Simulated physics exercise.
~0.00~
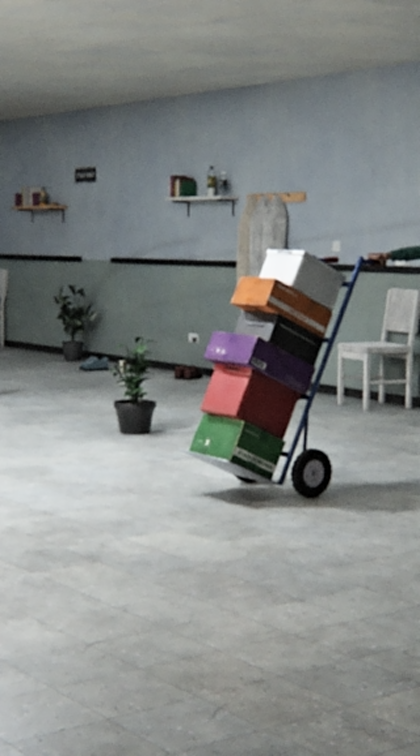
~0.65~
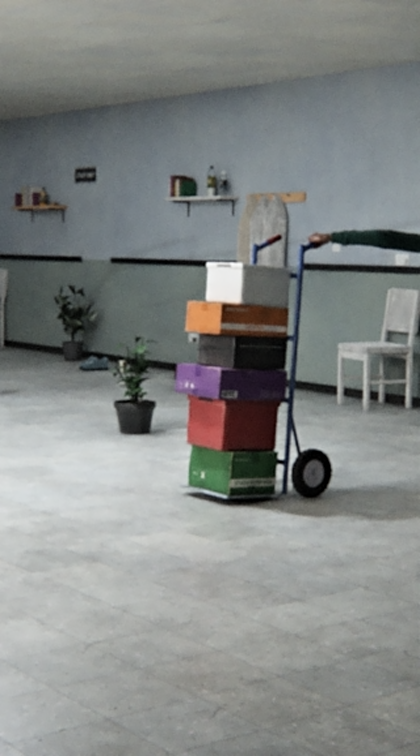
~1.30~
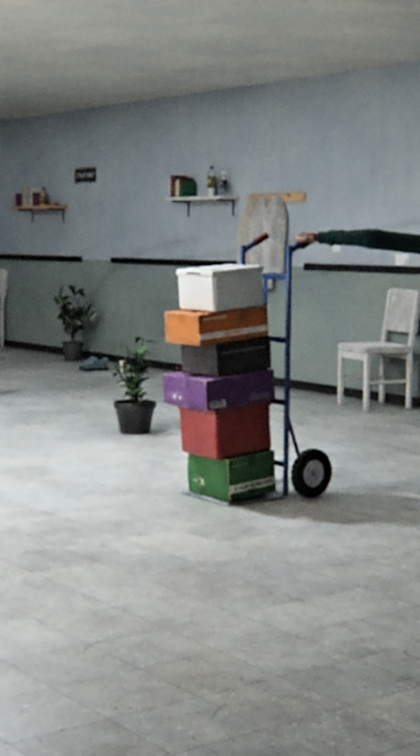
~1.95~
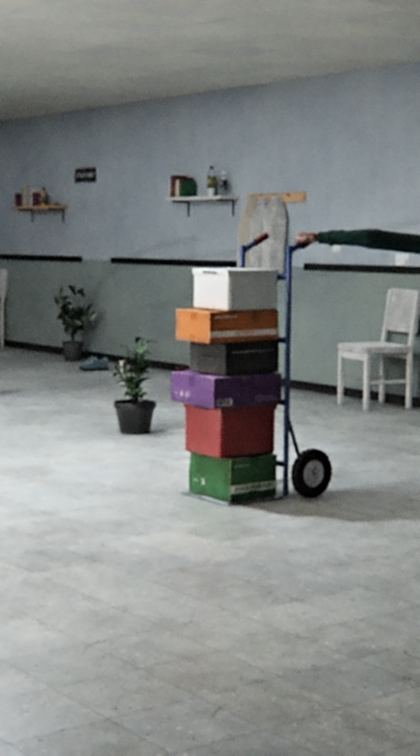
The video shows an arm holding a tilted blue sack truck stacked with six colourful boxes and swinging it upright. The stack lurches left, its upper boxes shifting and leaning, then rocks slightly back to the right and ends still standing on the truck, with the hand on a handle.
